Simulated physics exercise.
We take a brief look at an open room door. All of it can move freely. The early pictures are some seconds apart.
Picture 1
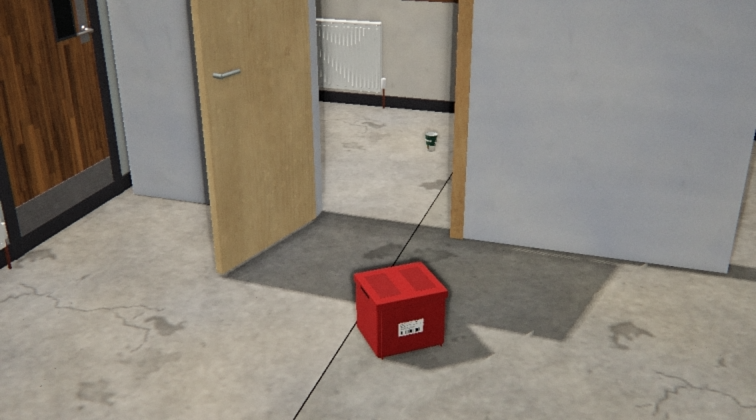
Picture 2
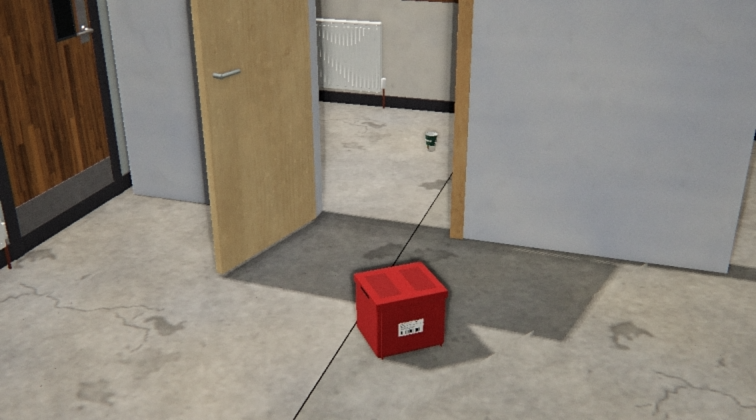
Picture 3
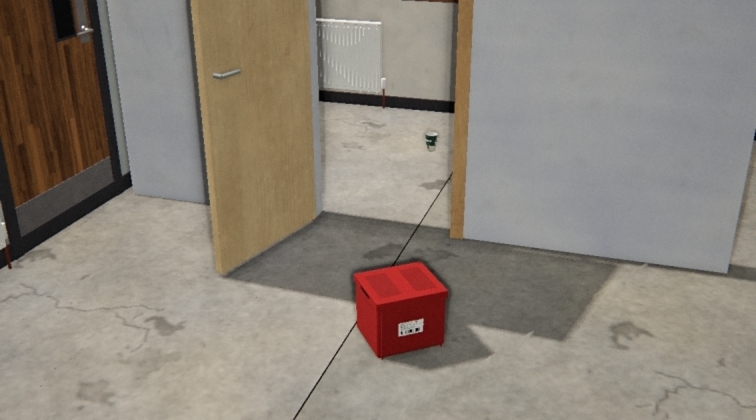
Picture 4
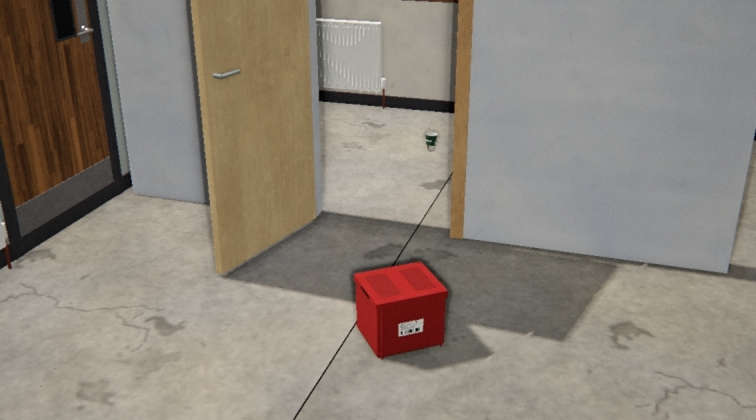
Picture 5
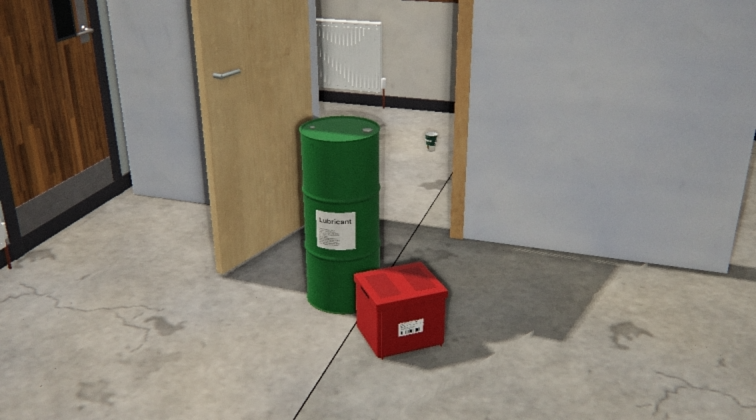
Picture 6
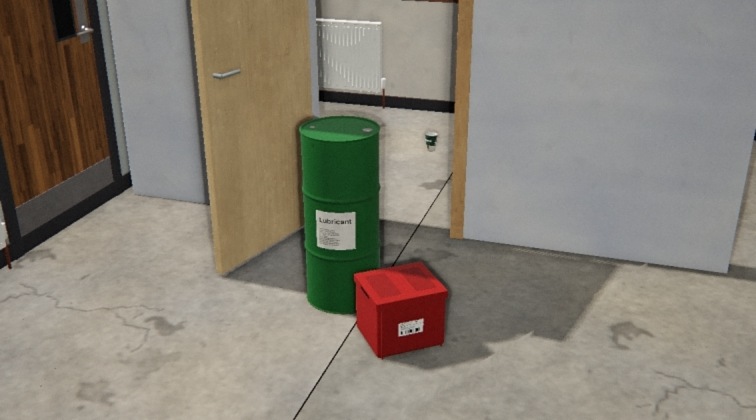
A green drum suddenly appeared behind a red tote, in front of a wide-open door, after a stretch where nothing moved; the door and the tote stayed still throughout.
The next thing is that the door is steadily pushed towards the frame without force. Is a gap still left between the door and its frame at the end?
Yes, a gap remains.
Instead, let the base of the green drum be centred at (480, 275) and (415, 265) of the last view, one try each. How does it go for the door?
So the first time it completes its arc, and the second time it is halted early.
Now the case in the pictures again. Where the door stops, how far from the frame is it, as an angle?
It stays open at around 70°.
Then, 0.40 s later than the last frame, door 92° open.
Then, 0.60 s later than the last frame, door 76° open.
When it is over, door 69° open; both as before. End places, in pixels of the last picture, green drum near (347, 216).
